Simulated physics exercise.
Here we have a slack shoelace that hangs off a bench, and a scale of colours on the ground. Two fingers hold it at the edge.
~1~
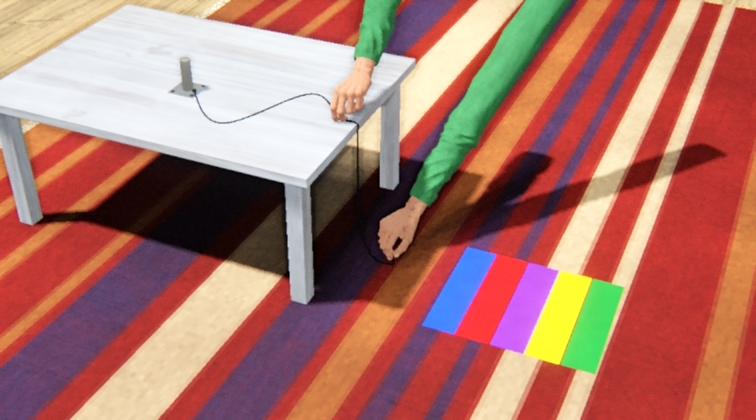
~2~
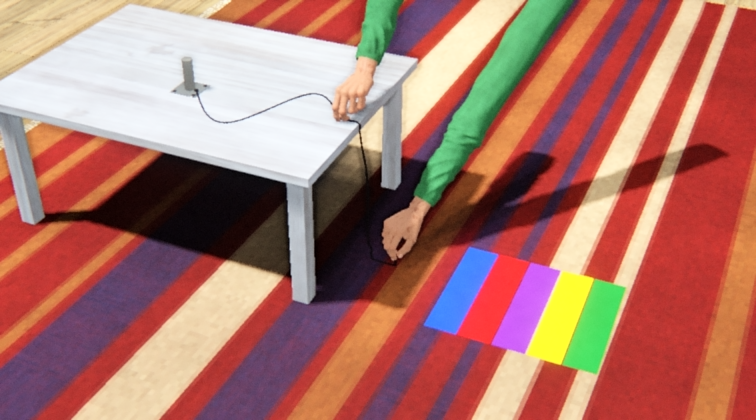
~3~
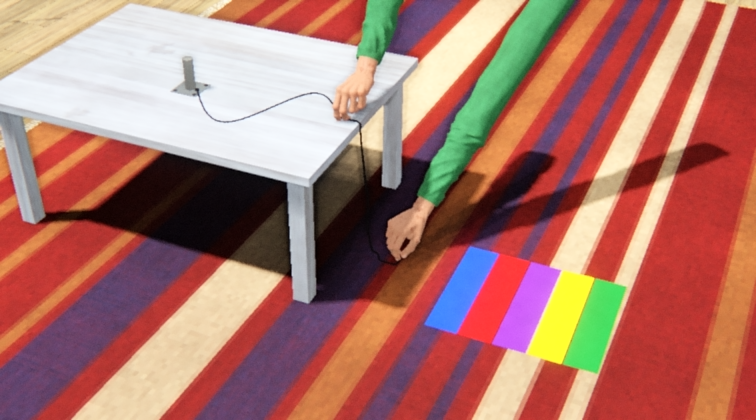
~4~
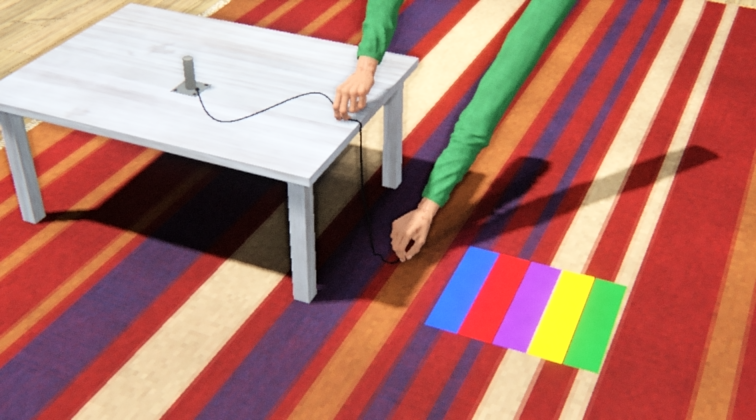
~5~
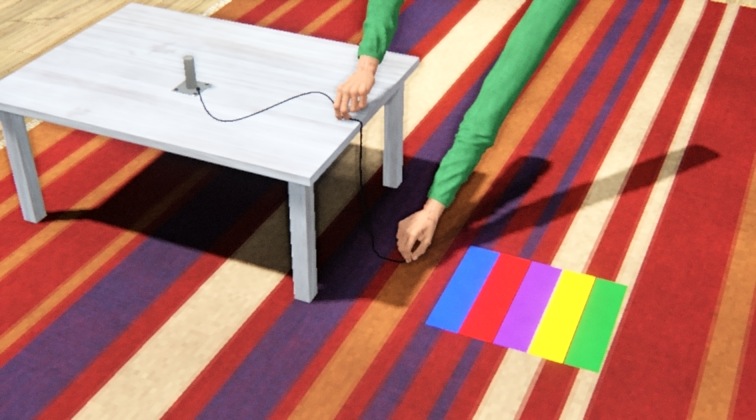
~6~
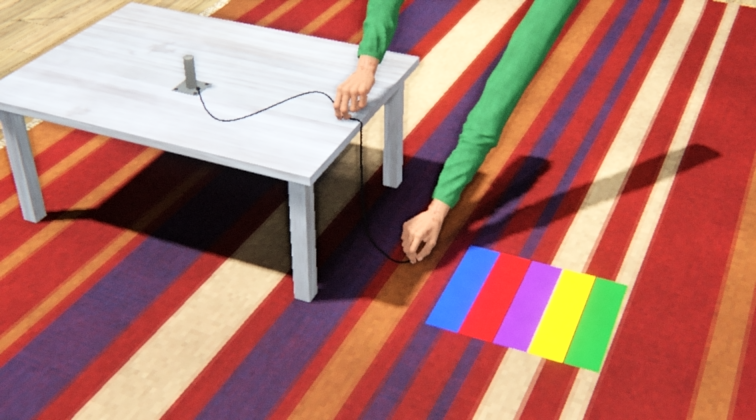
The clip opens on a dark cord running slack across a pale bench and over its edge, pinned there by one hand, while another hand grips its lower end near the striped rug. The lower hand then draws the end slightly rightward, toward the coloured strips, while the upper hand stays put.
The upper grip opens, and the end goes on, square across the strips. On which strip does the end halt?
The end stops over the green strip.
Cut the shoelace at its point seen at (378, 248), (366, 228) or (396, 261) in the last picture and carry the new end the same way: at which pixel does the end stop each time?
Try by try, around (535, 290), (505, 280) and (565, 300).
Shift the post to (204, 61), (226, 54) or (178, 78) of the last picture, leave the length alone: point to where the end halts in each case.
About (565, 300), (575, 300) and (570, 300).
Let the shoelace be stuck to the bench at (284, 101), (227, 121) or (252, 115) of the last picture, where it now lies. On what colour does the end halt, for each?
One after the other, purple; yellow; yellow.
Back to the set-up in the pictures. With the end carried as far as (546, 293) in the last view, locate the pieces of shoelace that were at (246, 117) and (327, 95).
At (289, 105), then (363, 146).
Soon after, end near (546, 293); over purple.
Then, end near (580, 302); over yellow.
At full stretch, end near (600, 308); over green. It gets as far as the green strip.
